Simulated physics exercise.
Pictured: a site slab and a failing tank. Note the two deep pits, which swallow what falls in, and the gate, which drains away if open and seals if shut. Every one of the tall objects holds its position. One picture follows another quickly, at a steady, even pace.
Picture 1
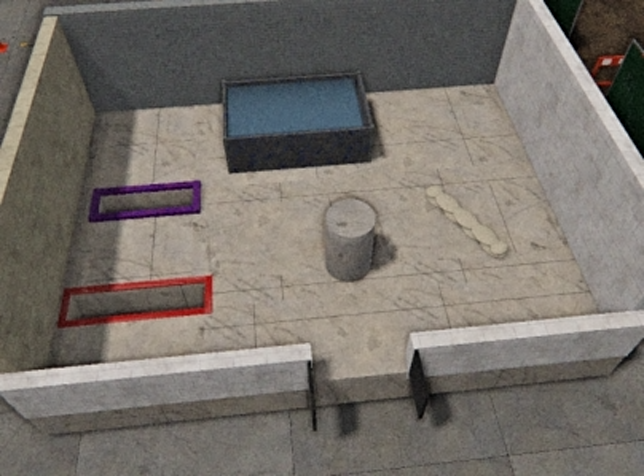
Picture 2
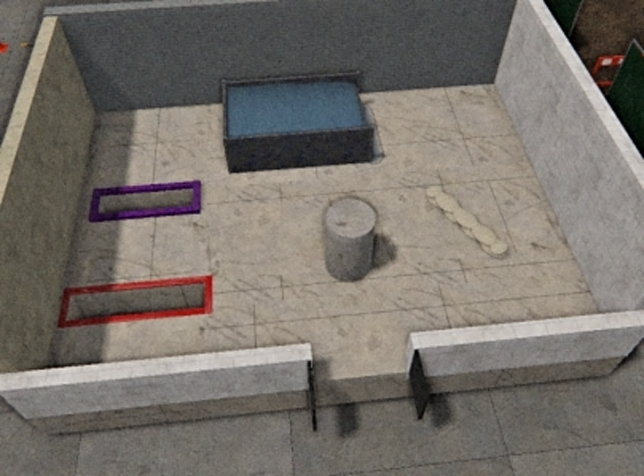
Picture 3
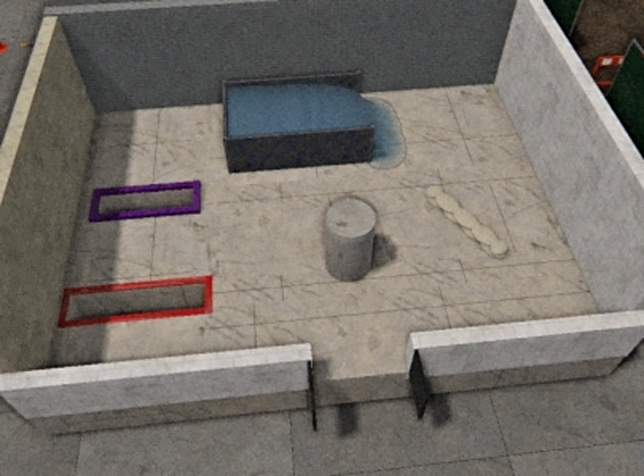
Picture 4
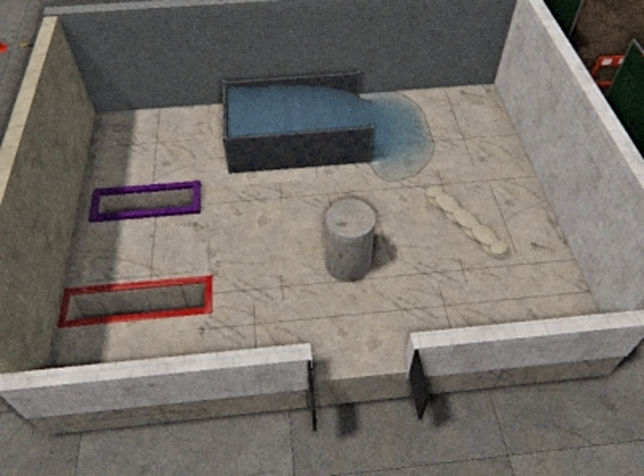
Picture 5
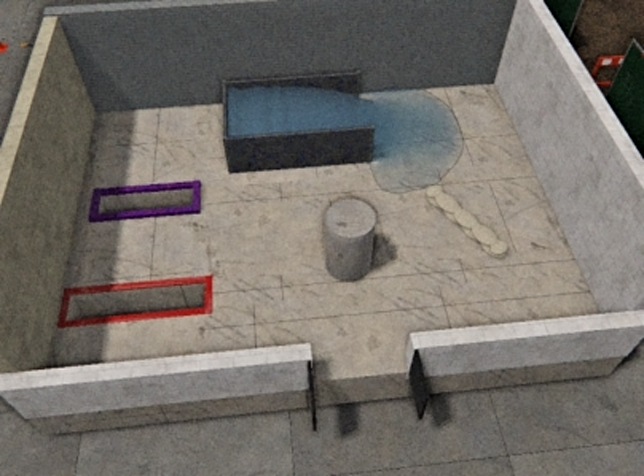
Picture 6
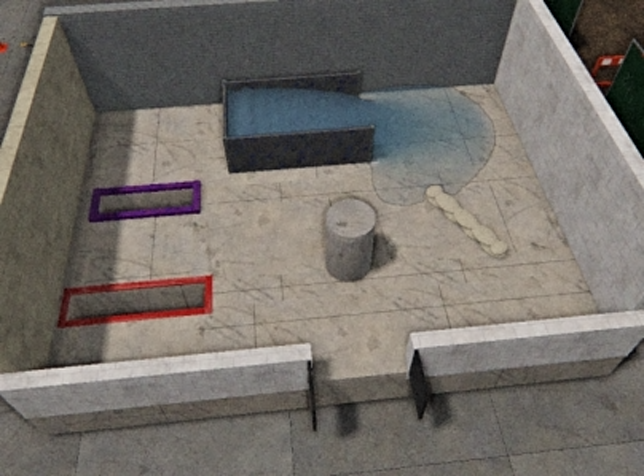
The footage shows a walled slab with a water-filled tank, a grey cylinder, and purple and red rectangular pits; water pours from the tank's right side and spreads rightward and forward across the floor, reaching a low, pale, lumpy strip.
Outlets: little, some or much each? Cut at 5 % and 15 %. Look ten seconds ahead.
The gate: Little. The red pit: Some. The purple pit: Little.
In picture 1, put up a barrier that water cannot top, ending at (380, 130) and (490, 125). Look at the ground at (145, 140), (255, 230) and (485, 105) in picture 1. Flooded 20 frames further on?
Result, listed order: Spot 1 kept clear of the flood, spot 2 kept clear of the flood, spot 3 reached by the flood.
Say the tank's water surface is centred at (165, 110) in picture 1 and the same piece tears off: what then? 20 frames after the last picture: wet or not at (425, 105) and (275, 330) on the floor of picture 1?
The first spot ends up waterlogged, while the second ends up bone-dry.
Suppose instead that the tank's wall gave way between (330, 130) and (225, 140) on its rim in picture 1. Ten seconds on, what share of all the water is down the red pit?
I'd estimate the red pit takes around 40 percent.
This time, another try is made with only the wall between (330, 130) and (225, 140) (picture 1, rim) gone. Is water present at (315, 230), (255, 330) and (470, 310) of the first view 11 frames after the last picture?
Well, the first is hit by the spill, the next hit by the spill, the last hit by the spill.
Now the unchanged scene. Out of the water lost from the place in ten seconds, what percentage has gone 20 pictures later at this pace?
Share gone: About 0 %.
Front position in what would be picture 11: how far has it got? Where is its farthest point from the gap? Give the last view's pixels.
Close to (548, 204).
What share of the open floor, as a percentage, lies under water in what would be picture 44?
65 %.
A moment on, water covers 20 % of the floor; the gate 0 %, the red pit 0 %, the purple pit 0 %.
Next, water covers 25 % of the floor; the gate 0 %, the red pit 0 %, the purple pit 0 %.
Then, water covers 35 % of the floor; the gate 0 %, the red pit 0 %, the purple pit 0 %.
Later, water covers 65 % of the floor; the gate 1 %, the red pit 0 %, the purple pit 0 %.
In the end, water covers 95 % of the floor; the gate 2 %, the red pit 9 %, the purple pit 0 %.
